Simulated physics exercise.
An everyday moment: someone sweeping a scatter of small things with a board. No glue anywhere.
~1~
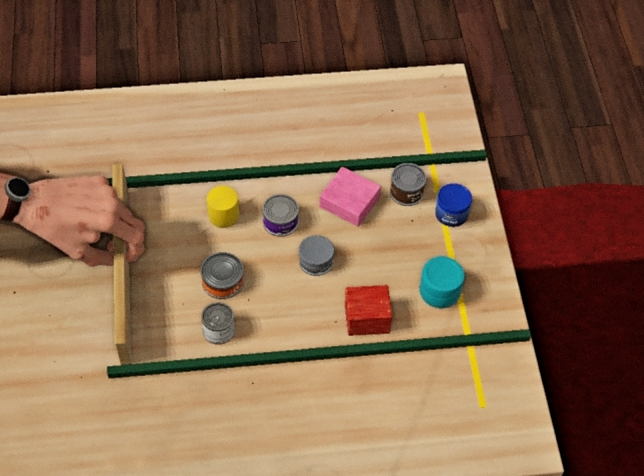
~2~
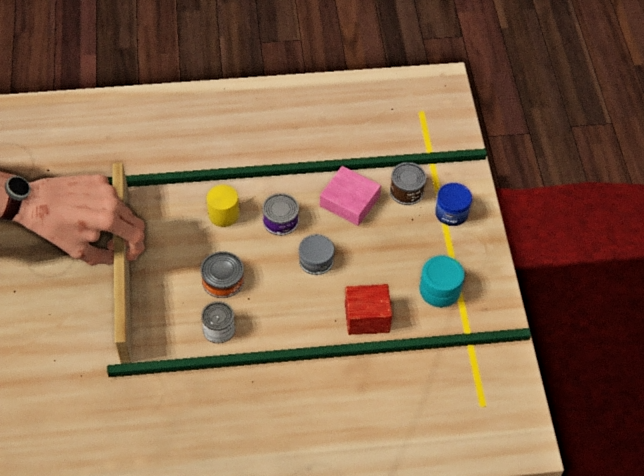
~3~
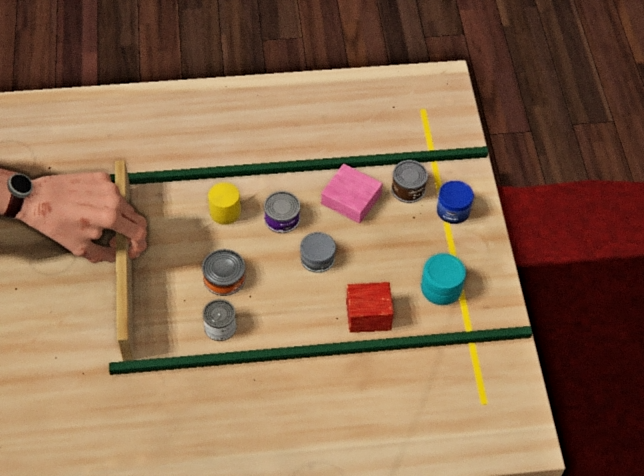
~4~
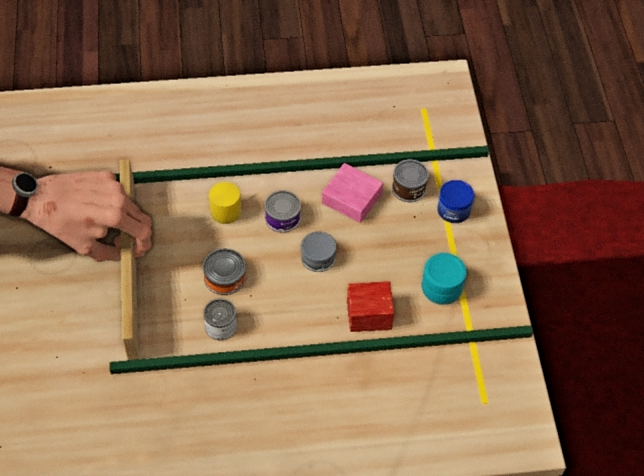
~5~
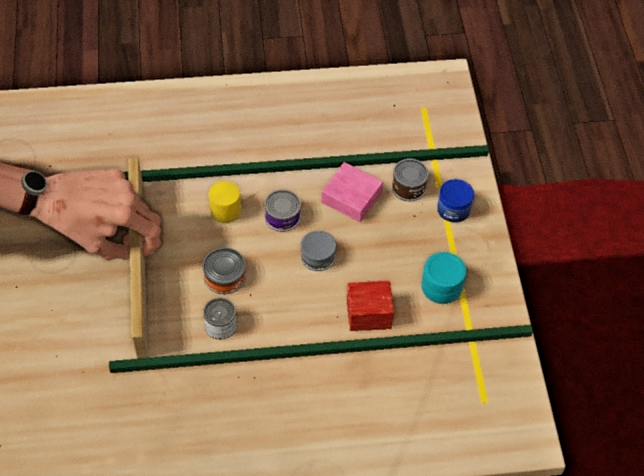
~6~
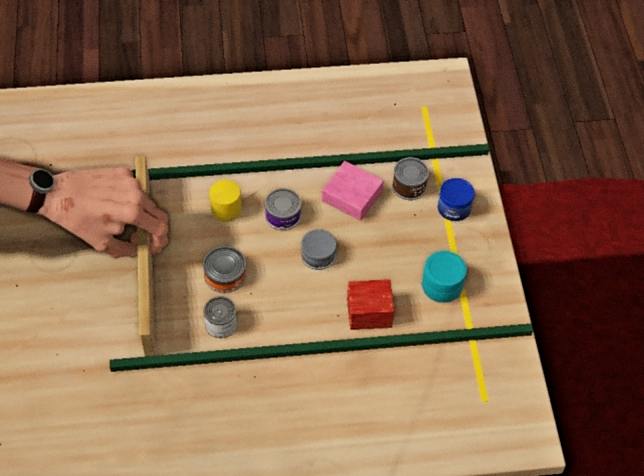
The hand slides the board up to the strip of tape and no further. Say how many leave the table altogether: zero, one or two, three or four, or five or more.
As it turns out, the number that fall off is one or two.
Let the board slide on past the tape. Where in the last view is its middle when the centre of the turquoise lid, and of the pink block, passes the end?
Near (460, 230) and (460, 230).
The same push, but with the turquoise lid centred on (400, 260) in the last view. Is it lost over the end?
Then it survives.
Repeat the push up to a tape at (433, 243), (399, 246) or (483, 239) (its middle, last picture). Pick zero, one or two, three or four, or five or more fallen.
Taking them in turn, 1 or 2; zero; five or over.
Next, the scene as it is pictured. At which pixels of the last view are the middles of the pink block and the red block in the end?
Near (488, 170) and (520, 303).
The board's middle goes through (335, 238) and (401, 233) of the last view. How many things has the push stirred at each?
By then 8, and 10.
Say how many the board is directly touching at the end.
That makes 4.
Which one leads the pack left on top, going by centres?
It is the blue tub.
Soon after, none off yet; blue tub at rest near (456, 200); turquoise lid at rest near (444, 277); brown tin at rest near (410, 179).
After that, none off yet; blue tub at rest near (456, 200); turquoise lid displaced a little near (455, 273); brown tin displaced about its own width near (443, 170).
In the end, the number that fall off is one or two; gone, brown tin.
